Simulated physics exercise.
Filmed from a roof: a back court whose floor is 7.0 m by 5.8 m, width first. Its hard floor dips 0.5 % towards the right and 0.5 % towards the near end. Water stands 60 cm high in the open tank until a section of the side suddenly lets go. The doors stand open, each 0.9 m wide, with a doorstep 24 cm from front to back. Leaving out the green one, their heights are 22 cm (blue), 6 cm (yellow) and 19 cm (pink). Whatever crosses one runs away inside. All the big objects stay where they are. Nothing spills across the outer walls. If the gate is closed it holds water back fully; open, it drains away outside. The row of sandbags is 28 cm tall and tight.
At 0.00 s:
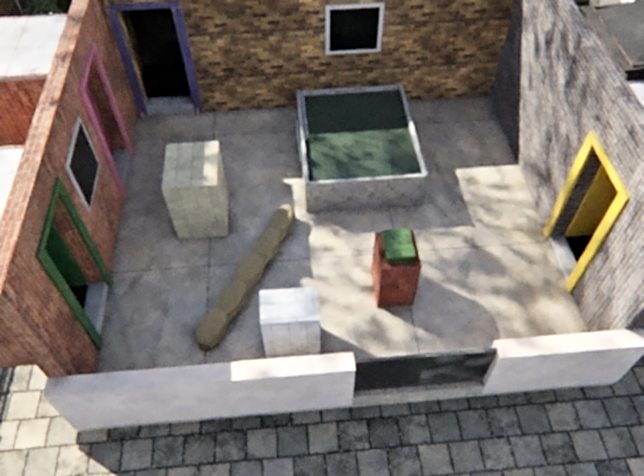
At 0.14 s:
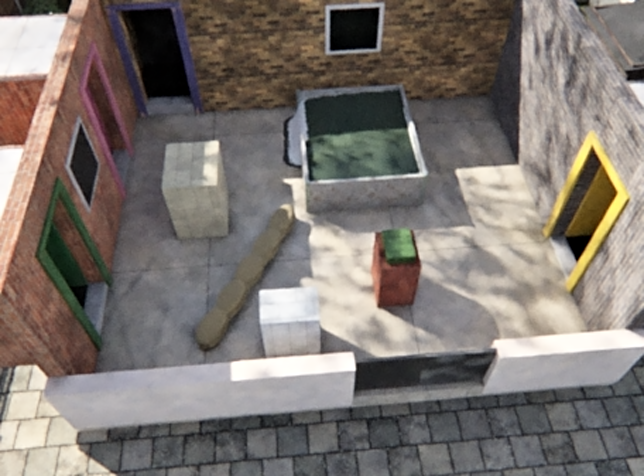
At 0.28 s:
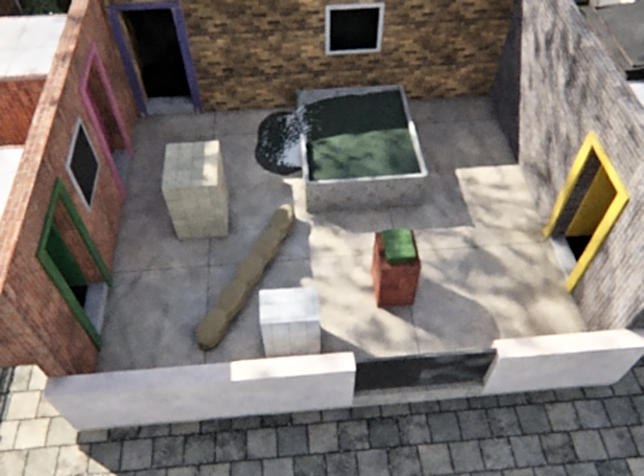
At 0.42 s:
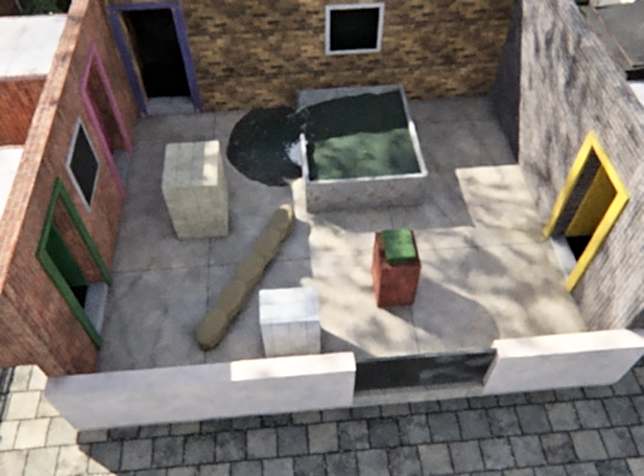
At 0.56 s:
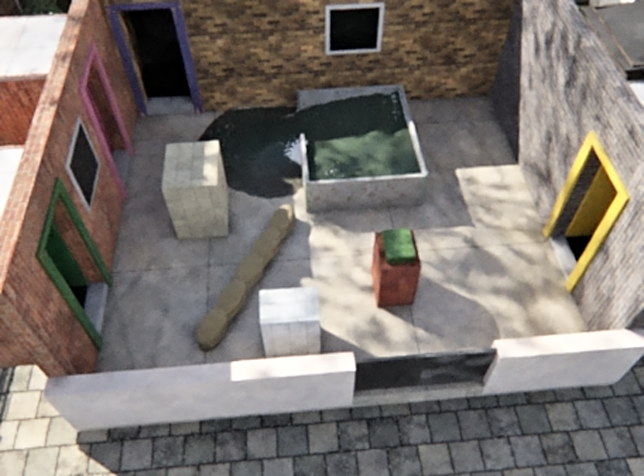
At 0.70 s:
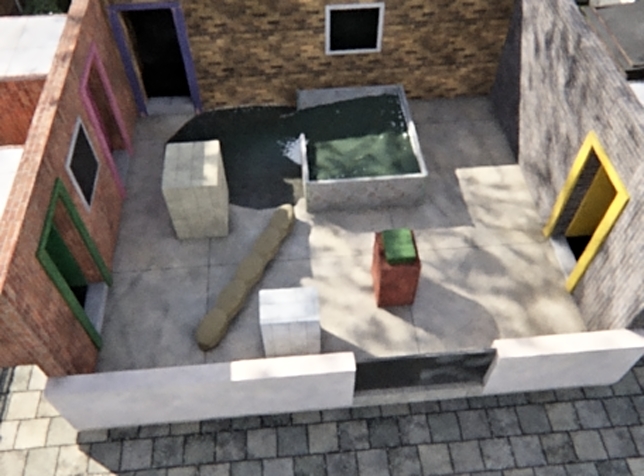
At the start, still green water fills an open tank in a walled courtyard with coloured doorways. Water then pours out through the tank's left side, forming a small dark puddle on the floor. The puddle spreads leftward across the paving and passes behind the tall pale block.
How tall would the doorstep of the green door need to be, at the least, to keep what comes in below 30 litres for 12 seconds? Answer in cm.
About 9.5 cm.
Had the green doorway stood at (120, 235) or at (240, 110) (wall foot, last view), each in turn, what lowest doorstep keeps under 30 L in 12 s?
About 8.0 and 16 cm.
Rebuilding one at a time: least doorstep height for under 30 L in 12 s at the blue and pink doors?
About 23 cm at blue and 21 cm at pink.
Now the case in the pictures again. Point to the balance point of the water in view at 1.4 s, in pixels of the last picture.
At about (309, 154).
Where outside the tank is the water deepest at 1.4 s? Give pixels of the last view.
At about (137, 117).
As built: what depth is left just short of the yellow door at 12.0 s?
About 8.5 cm.
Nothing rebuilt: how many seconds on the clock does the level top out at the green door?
Around 9.0 s.
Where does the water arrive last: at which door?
It is the yellow one.
After 1.4 s water covers 20 % of the floor, deepest (42 cm) near (137, 117); it has not reached the green door.
After 3.0 s water covers 35 % of the floor, deepest (32 cm) near (145, 128); 4 cm at the green door, 0 litres in over its 17 cm doorstep.
After 12.0 s water covers 95 % of the floor, deepest (12 cm) near (265, 351); 9 cm at the green door, 0 litres in over its 17 cm doorstep.
At the green door as built, the water arrived by 2.4 s and peaked near 15 cm at 8.8 s.
With a doorstep of 8.5 cm, 39 litres would have come in within the 12 s; with 11.5 cm, 14 litres. So under 30 litres takes about 9.5 cm.
